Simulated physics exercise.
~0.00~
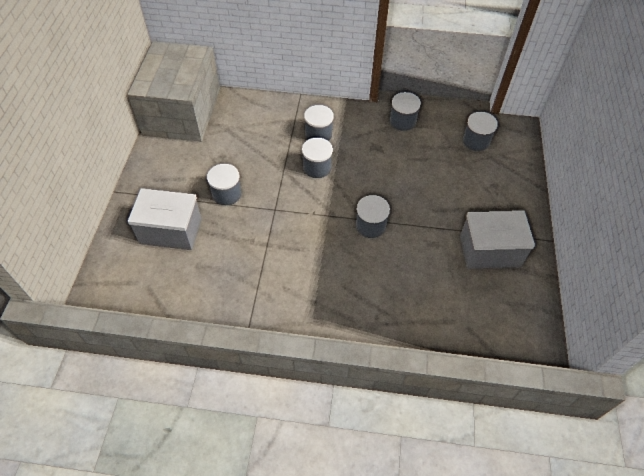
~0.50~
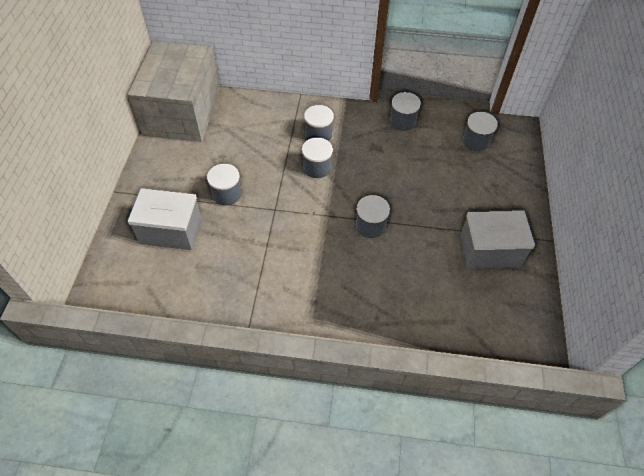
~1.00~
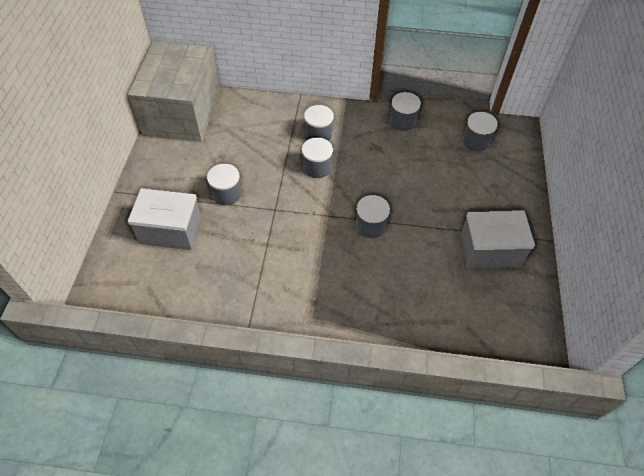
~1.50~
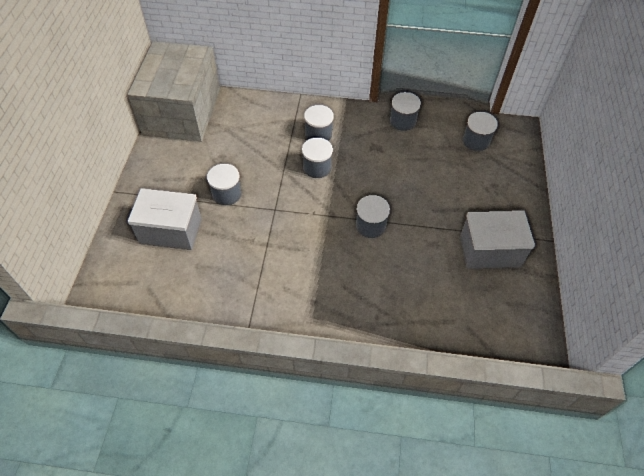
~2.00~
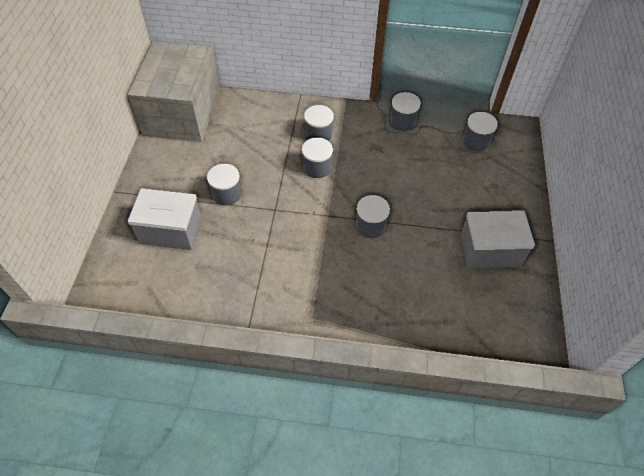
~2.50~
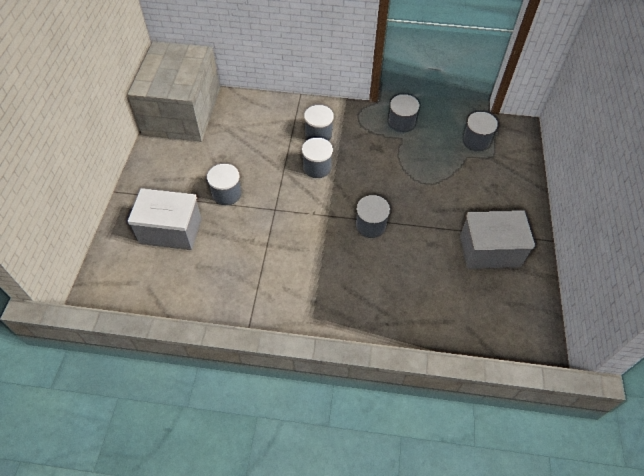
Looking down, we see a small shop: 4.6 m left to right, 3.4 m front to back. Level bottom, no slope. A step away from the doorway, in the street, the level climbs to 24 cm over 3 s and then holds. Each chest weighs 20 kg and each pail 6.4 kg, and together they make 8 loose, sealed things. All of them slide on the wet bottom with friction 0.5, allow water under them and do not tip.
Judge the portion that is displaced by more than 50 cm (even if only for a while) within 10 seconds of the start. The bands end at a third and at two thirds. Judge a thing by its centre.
One third up to two thirds.
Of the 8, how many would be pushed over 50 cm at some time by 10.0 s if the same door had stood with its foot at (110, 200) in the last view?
That would give 8.
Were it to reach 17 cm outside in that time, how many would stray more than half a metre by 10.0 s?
4.
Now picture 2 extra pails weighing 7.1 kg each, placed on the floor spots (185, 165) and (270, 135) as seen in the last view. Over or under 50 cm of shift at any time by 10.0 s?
Note: Item 1 exceeds the limit; item 2 stays inside the limit.
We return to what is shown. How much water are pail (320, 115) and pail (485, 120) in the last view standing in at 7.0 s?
Depth approx. 2 cm / 16 cm.
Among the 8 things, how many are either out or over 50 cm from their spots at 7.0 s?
Tally: 4.
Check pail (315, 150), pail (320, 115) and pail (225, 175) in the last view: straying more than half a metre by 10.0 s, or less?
One by one: Below; below; below.
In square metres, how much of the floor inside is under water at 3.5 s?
Roughly 5.0 m2 of it is wet.
After 3.5 s 1 of 8 are over 50 cm from their spots; 0 afloat.
After 4.5 s 3 of 8 are over 50 cm from their spots; 0 afloat.
After 7.0 s 4 of 8 are over 50 cm from their spots; 3 afloat.
After 10.0 s 5 of 8 are over 50 cm from their spots, and 5 have been at some point; 5 afloat.
